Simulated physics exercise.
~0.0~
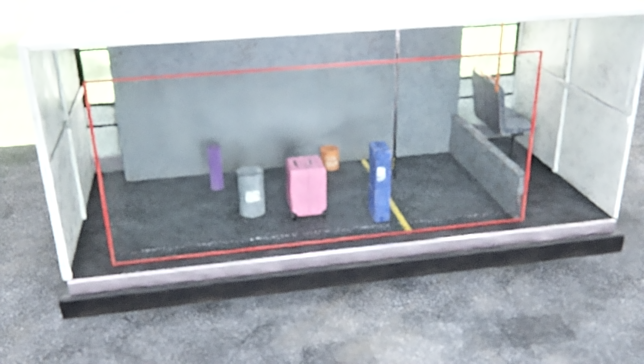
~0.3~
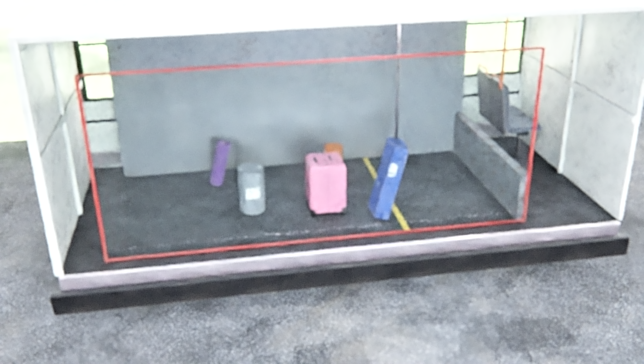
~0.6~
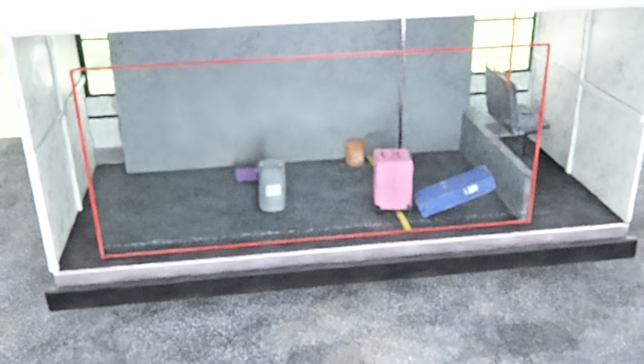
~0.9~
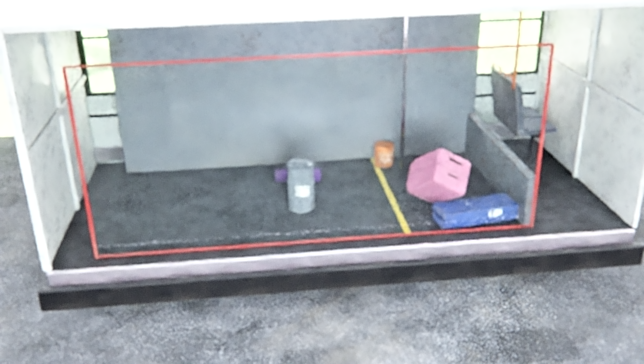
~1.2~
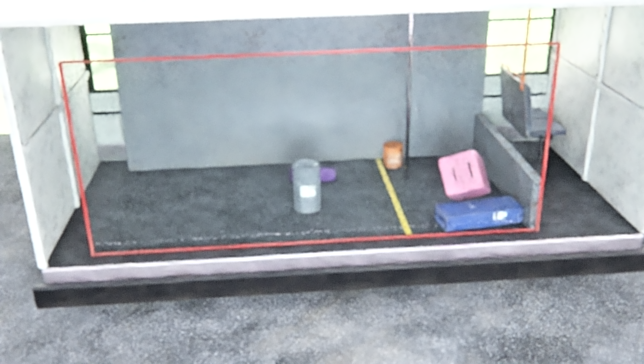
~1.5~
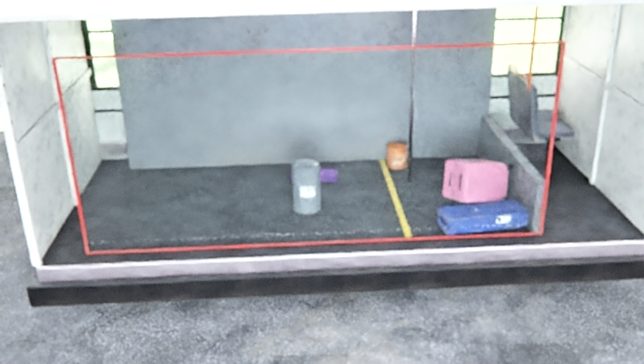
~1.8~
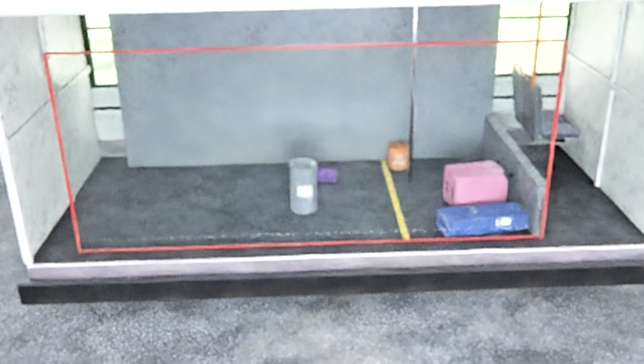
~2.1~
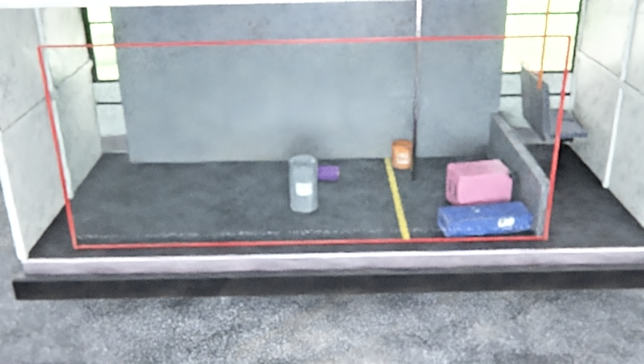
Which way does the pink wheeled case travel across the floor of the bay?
The pink wheeled case moves to the right, as the viewer sees it.
